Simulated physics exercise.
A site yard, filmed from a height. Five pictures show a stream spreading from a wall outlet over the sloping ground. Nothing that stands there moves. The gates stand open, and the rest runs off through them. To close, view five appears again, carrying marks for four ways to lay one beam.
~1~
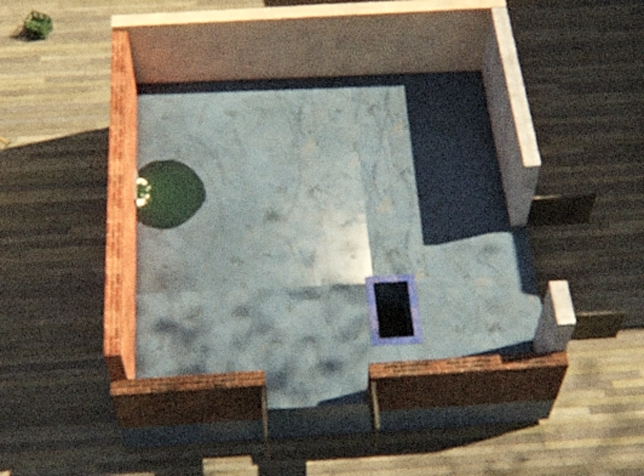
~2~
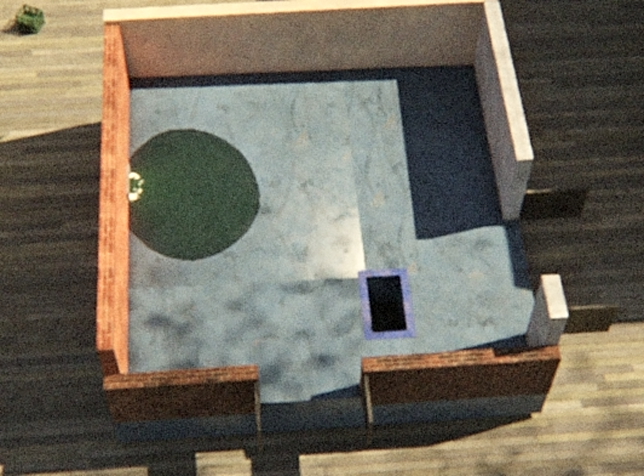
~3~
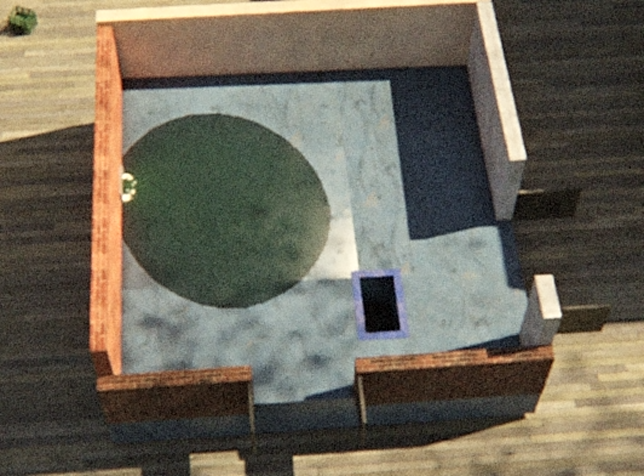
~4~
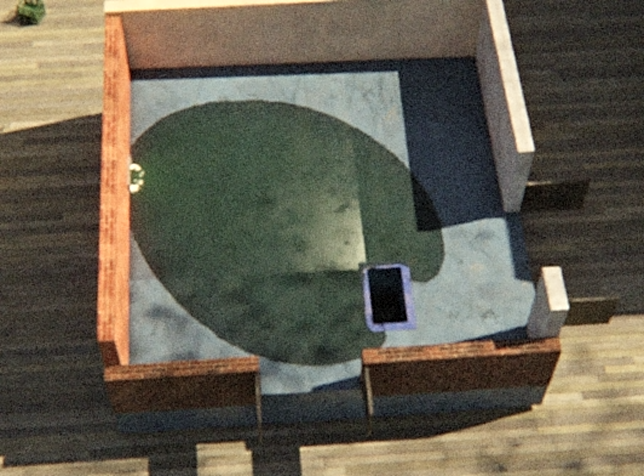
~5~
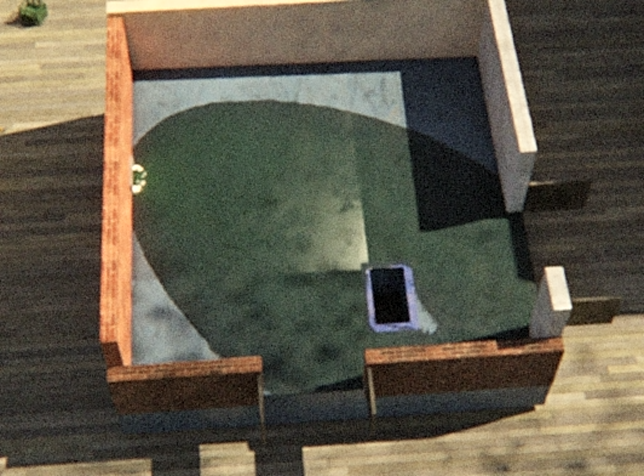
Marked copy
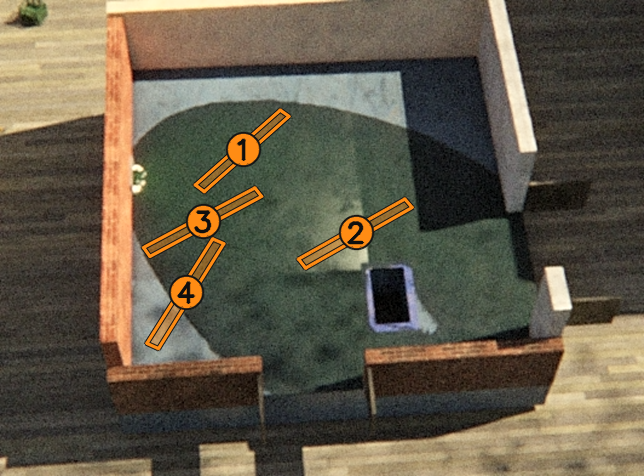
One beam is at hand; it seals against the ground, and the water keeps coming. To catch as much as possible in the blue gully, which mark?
4.
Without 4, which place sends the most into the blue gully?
That is place 1.
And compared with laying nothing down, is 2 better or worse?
It is worse.
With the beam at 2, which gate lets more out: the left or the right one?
The right one.
In orange, 1 from (199, 188) to (284, 113); 2 from (302, 263) to (408, 203); 3 from (146, 251) to (258, 192); 4 from (152, 346) to (218, 241).
If 1 is chosen, about 20 % of the stream goes into the blue gully, about 80 % out by the gates.
If 2 is chosen, about 8 % of the stream goes into the blue gully, about 92 % out by the gates.
If 3 is chosen, about 8 % of the stream goes into the blue gully, about 92 % out by the gates.
If 4 is chosen, about 30 % of the stream goes into the blue gully, about 70 % out by the gates.
